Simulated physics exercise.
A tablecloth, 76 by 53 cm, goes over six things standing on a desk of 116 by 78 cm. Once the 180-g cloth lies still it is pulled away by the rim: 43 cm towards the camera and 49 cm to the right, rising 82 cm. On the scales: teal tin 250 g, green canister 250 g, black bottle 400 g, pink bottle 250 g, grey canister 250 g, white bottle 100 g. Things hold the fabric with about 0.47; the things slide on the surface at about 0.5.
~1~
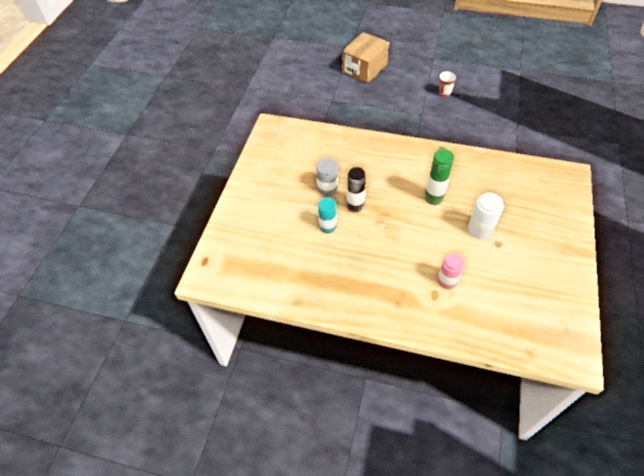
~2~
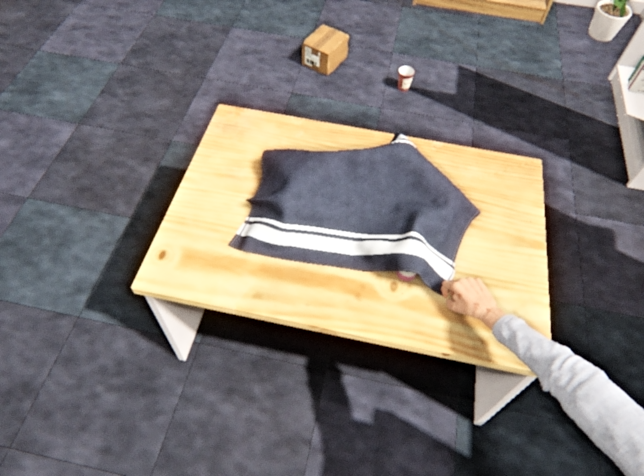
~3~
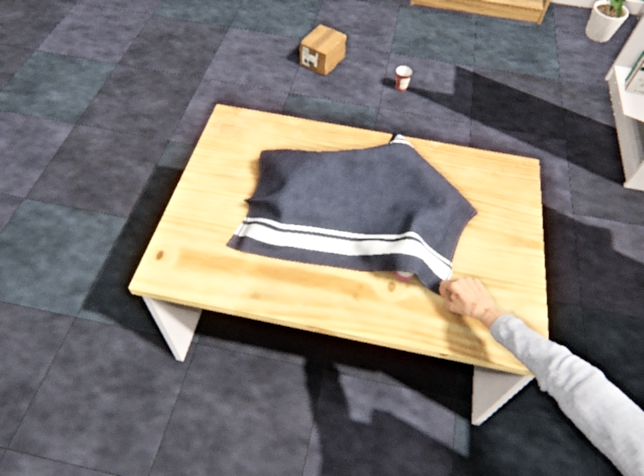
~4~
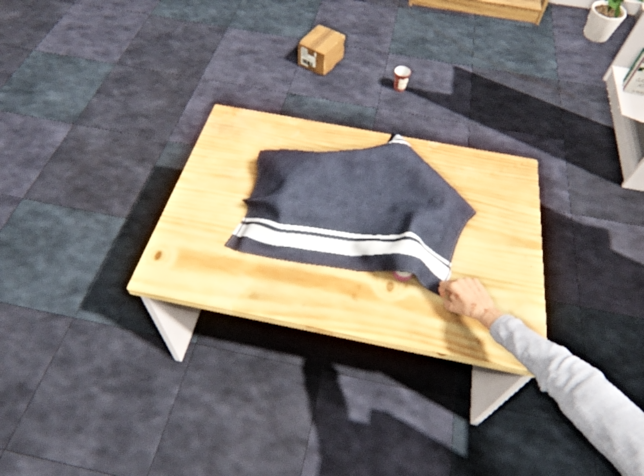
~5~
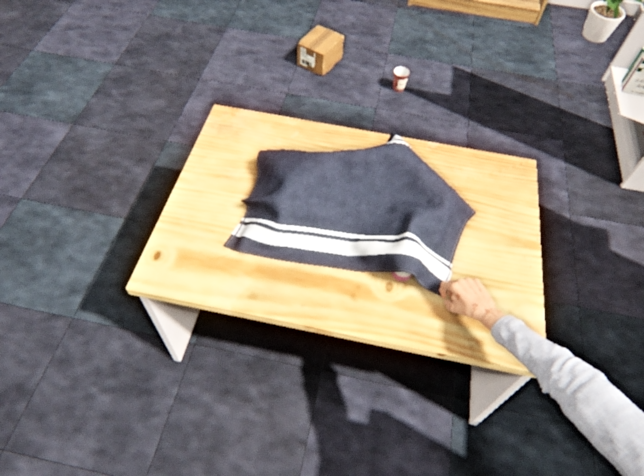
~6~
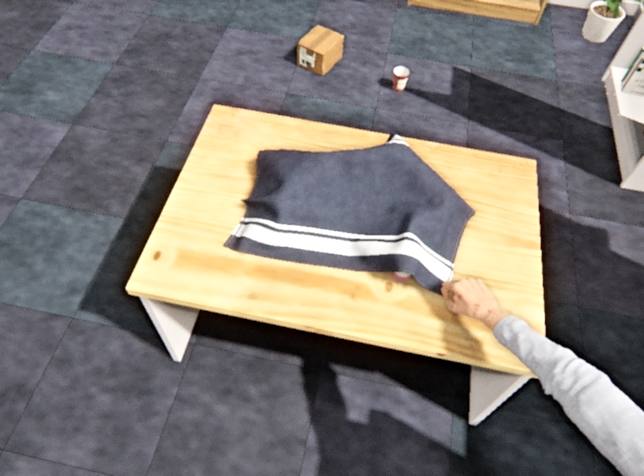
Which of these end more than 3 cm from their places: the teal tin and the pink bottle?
Result: Teal tin keeps its place, pink bottle moves.
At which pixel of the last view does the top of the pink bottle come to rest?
Around (414, 304).
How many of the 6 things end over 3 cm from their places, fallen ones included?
3 of them.
Next, middle of the tablecloth at (374, 204); white bottle 3 cm off its start, green canister 3 cm off its start.
Then, middle of the tablecloth at (467, 264); white bottle on its side, 21 cm off its start, green canister on its side, 13 cm off its start.
After that, middle of the tablecloth at (603, 340); pink bottle on its side, 11 cm off its start at (425, 298), white bottle on its side, 23 cm off its start at (497, 261), green canister on its side, 16 cm off its start at (434, 206).
Later, middle of the tablecloth at a place out of view; pink bottle on its side, 11 cm off its start, white bottle on its side, 23 cm off its start, green canister on its side, 21 cm off its start.
At the end, middle of the tablecloth at a place out of view; pink bottle on its side, 12 cm off its start at (414, 304), teal tin 0 cm off its start at (282, 197), green canister on its side, 27 cm off its start at (472, 193), white bottle on its side, 23 cm off its start at (501, 260).
